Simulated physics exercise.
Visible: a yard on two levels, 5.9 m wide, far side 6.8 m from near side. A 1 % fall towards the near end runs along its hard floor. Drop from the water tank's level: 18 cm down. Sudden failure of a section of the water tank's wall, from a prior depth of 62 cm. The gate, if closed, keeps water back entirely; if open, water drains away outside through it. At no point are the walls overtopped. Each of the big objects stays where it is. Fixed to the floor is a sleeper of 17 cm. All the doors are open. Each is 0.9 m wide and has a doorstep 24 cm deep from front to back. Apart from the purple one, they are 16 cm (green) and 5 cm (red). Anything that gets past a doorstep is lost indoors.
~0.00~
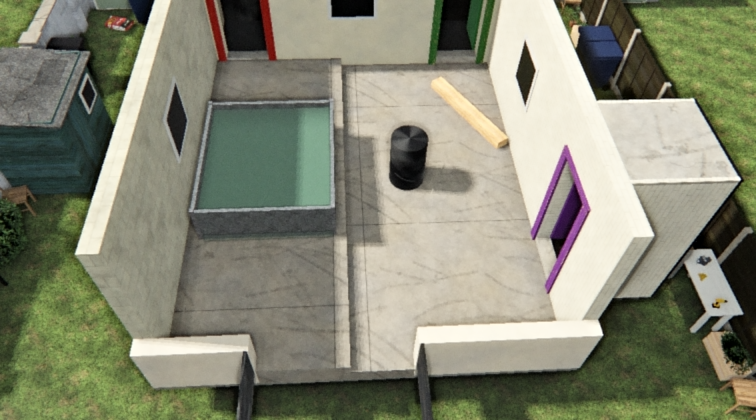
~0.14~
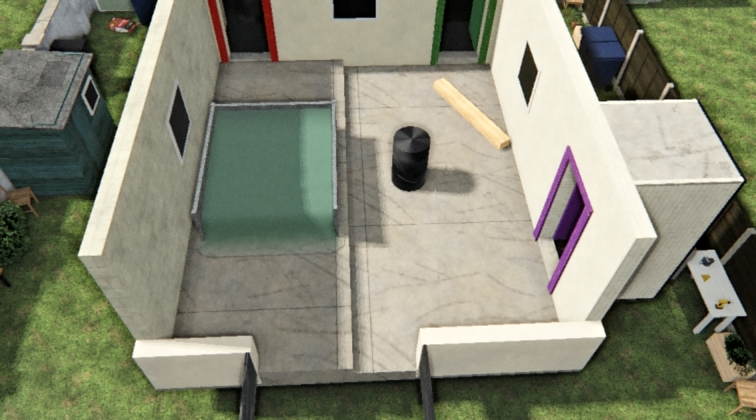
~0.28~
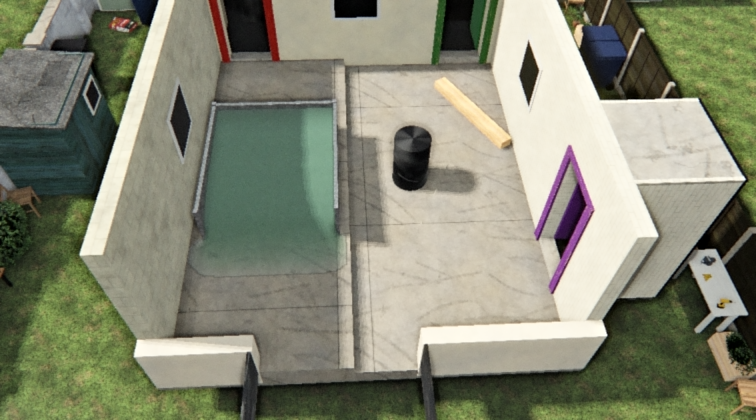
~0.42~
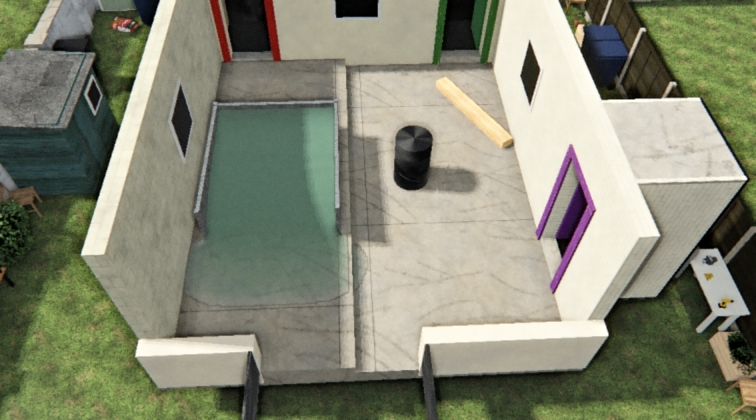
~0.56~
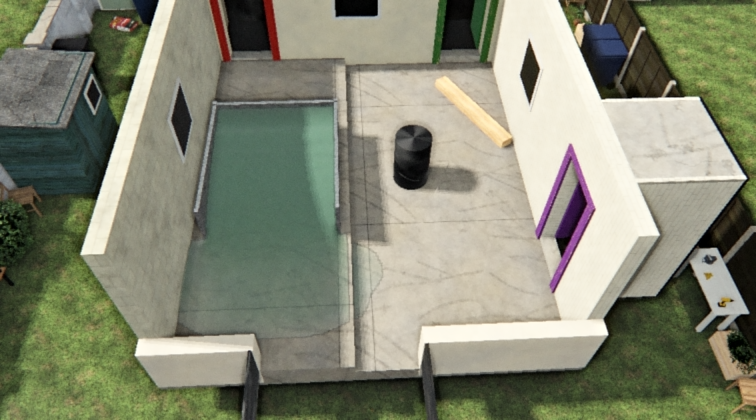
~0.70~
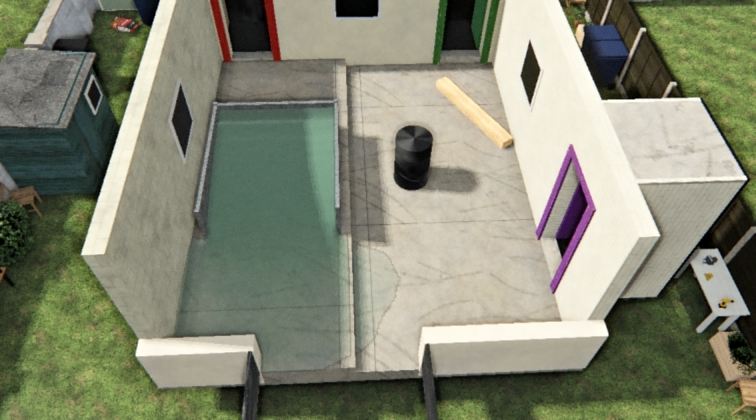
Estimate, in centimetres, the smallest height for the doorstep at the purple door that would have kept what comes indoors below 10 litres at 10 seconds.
I would say 9 cm.
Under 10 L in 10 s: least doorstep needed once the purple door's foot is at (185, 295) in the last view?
32 cm.
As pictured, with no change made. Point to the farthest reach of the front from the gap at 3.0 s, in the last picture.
In the last picture, around (561, 347).
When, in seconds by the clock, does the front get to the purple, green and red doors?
Purple 3.4 s, green not within the 10 s, red 5.0 s.
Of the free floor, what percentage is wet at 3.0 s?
The wet part is about 30 per cent.
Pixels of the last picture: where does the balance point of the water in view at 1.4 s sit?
Around (273, 219).
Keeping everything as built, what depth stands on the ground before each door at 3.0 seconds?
Lab note, cm: Purple 0; green 0; red 0.
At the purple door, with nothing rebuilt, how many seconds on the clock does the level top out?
I'd guess close to 6.0 seconds.
After 1.4 s water covers 25 % of the floor, deepest (50 cm) near (172, 359); it has not reached the purple door.
After 3.0 s water covers 30 % of the floor, deepest (32 cm) near (172, 359); it has not reached the purple door.
After 10.0 s water covers 75 % of the floor, deepest (8 cm) near (514, 349); 6 cm at the purple door, 5 litres in over its 10 cm doorstep.
At the purple door as built, the water arrived by 3.5 s and peaked near 12 cm at 5.8 s.
With a doorstep of 7 cm, 24 litres would have come in within the 10 s; with 10 cm, 5 litres. So under 10 litres takes about 9 cm.
